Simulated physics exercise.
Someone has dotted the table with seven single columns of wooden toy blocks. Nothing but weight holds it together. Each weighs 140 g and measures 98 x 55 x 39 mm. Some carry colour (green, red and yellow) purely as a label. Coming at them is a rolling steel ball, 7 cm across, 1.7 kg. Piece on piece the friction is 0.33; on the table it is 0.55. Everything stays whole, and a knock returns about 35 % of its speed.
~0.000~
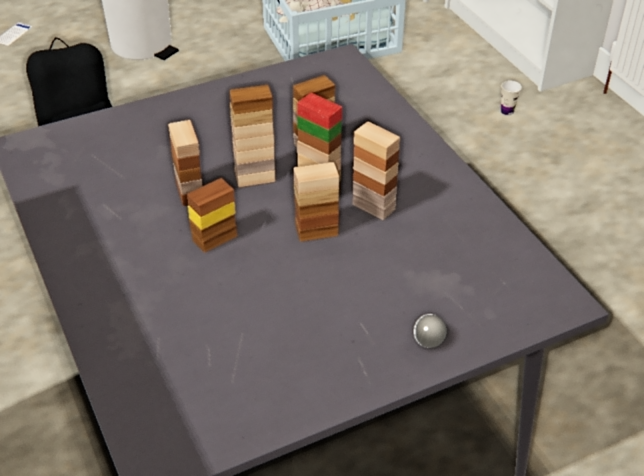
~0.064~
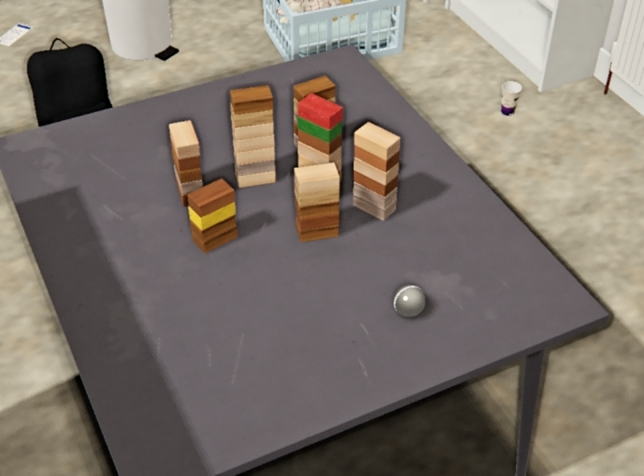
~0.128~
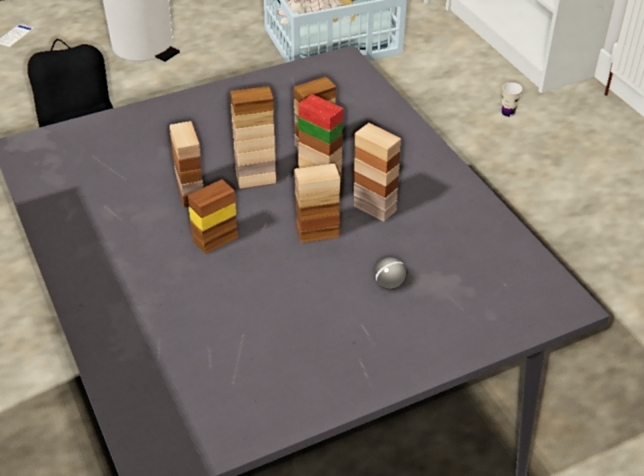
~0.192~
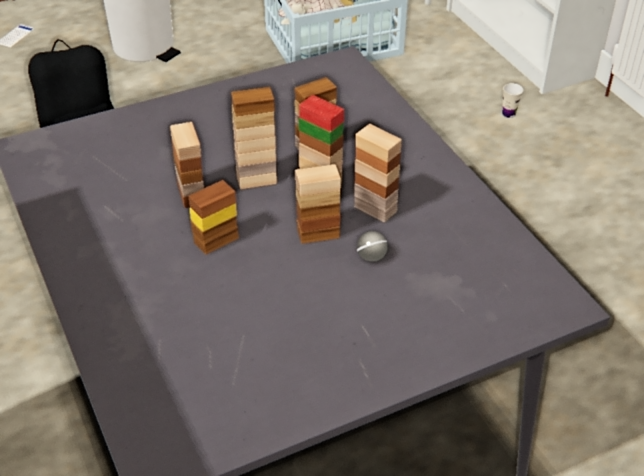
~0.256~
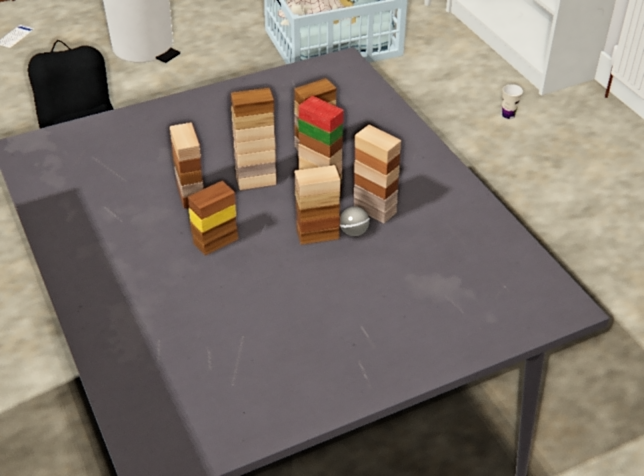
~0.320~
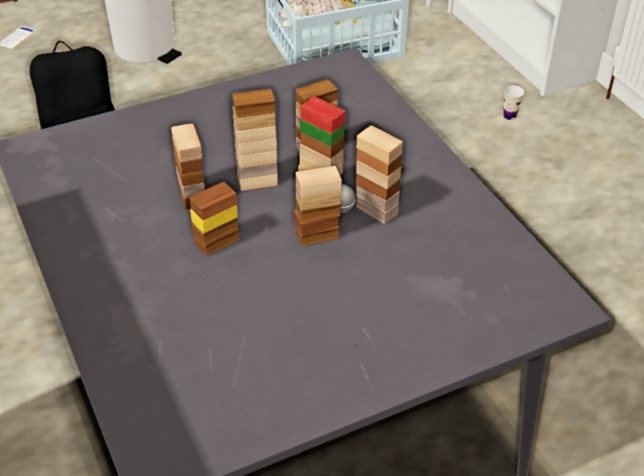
Several small stacks of wooden blocks stood on a dark table while a shiny metal ball rolled away from the near right side, slipping in between the stacks, which barely moved.
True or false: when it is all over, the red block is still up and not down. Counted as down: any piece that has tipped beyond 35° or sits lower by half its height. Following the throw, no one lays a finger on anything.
False.
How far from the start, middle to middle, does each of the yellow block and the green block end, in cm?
Yellow 0 cm, green 20 cm.
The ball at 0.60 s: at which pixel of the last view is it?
Check around pixel (309, 133).
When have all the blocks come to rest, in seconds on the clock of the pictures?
That is at about 1.5 s.
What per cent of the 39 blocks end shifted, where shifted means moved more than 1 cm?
Fraction: 35 %.
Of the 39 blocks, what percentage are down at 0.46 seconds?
15 per cent.
After 0.46 s, ball still moving; 5 of the 39 blocks down; red block 31° from how it stood, 33 mm lower; green block 30° from how it stood, 34 mm lower.
After 0.60 s, ball still moving; 5 of the 39 blocks down; red block 47° from how it stood, 18 cm lower; green block 47° from how it stood, 17 cm lower.
After 0.84 s, ball still moving; 10 of the 39 blocks down; red block 36° from how it stood, 20 cm lower; green block 36° from how it stood, 18 cm lower.
In the end (1.5 s), ball rolling away; 10 of the 39 blocks down; red block 35° from how it stood, 20 cm lower; green block 33° from how it stood, 18 cm lower; yellow block unmoved. From the last view, middles, red block near (324, 206), green block near (311, 202).
